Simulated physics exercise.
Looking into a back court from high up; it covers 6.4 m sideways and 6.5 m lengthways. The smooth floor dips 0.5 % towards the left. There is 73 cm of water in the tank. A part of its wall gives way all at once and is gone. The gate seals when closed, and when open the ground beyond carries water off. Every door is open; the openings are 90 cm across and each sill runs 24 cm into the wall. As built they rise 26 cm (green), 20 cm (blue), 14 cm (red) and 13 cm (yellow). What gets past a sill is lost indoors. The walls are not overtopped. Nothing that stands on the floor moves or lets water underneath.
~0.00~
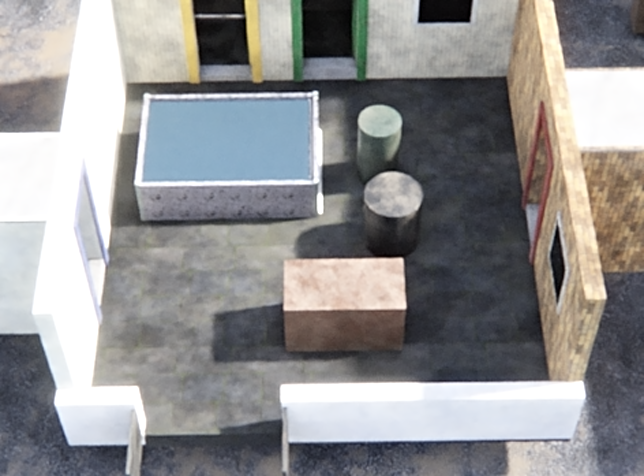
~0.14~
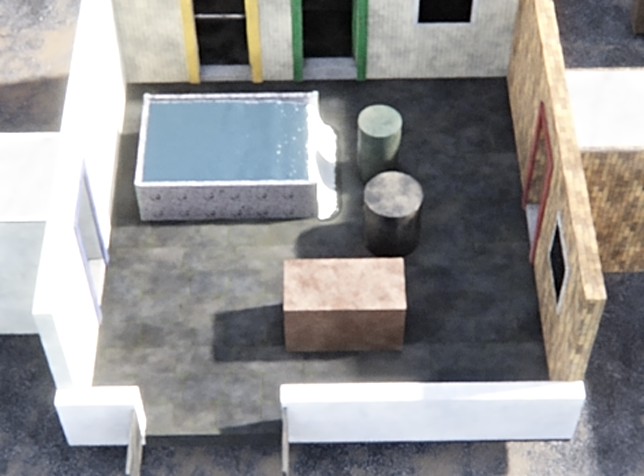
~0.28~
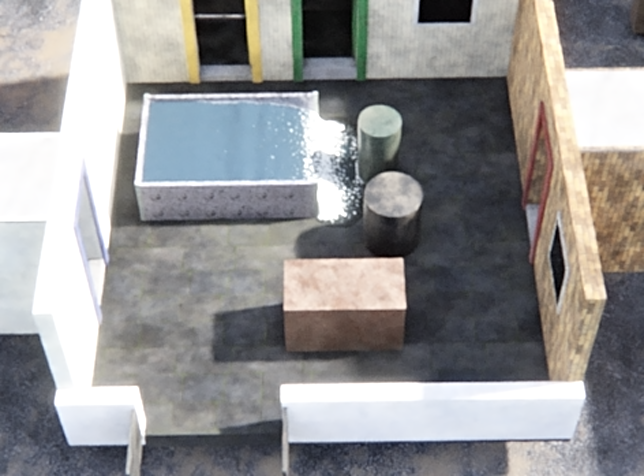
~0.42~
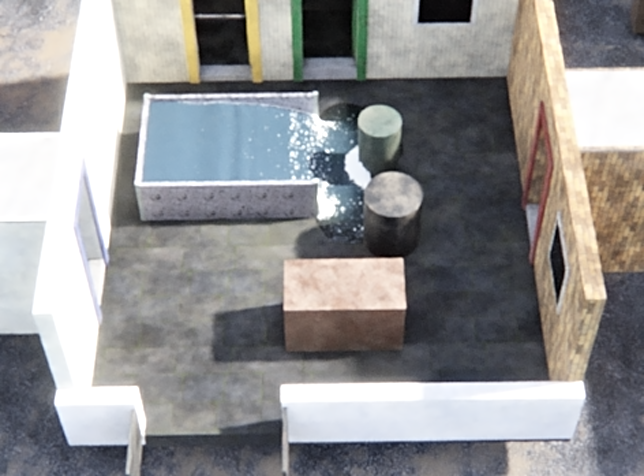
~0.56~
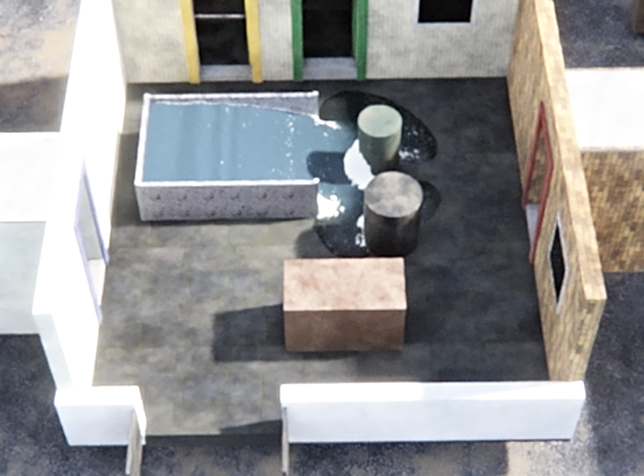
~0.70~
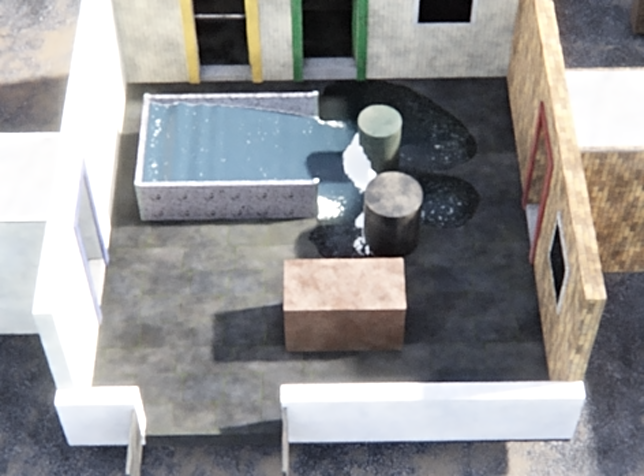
Water burst out through the right side of a raised tank in a walled courtyard, poured around two round drums, and spread in a dark, shiny sheet across the floor on their far side.
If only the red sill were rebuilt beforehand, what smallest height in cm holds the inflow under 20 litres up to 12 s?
About 17 cm.
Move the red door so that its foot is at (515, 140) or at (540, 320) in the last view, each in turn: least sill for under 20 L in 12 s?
Roughly 26 and 8.0 cm.
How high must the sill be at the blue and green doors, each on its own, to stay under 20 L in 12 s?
About 9.5 cm at blue and 12.5 cm at green.
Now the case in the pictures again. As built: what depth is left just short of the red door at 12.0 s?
Roughly 7.5 cm deep.
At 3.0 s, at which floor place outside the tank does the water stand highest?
Around (502, 76).
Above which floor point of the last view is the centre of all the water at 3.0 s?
At about (360, 169).
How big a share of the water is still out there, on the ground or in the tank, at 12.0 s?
Roughly 92 in a hundred.
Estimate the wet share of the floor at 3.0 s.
Some 55 per cent of it.
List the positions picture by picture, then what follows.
The first frame shows still water, 73 cm deep, in the tank at (229, 142); the red door at (538, 190) is dry.
In the second frame, the gap is at (314, 160), the front 0.3 m out at (337, 203); the back of the tank holds 73 cm.
In the third frame, water pours out at (314, 162) and has run 0.8 m, to (364, 194); about 13 cm deep outside, 73 cm at the back.
In the fourth frame, the gap is at (314, 164), the front 1.3 m out at a hidden place; the back of the tank holds 73 cm.
In the fifth frame, the gap is at (314, 164), the front 1.8 m out at (434, 201); the back of the tank holds 73 cm.
In the sixth frame, the gap is at (314, 164), the front 2.5 m out at (470, 146); the back of the tank holds 69 cm; 1.0 m in a straight line remain to the red door at (538, 190).
After 1.4 s water covers 30 % of the floor, deepest (52 cm) near (369, 221); 22 cm at the red door, 4 litres in over its 14 cm sill.
After 3.0 s water covers 55 % of the floor, deepest (39 cm) near (502, 76); 17 cm at the red door, 32 litres in over its 14 cm sill.
After 12.0 s water covers 100 % of the floor, deepest (13 cm) near (357, 230); 7 cm at the red door, 43 litres in over its 14 cm sill.
At the red door as built, the water arrived by 1.1 s and peaked near 22 cm at 1.4 s.
Run again over the same 12 s with other heights there, 37 litres in over 14.5 cm, 4 litres over 20.5 cm. The limit of 20 litres is kept from about 17 cm up.
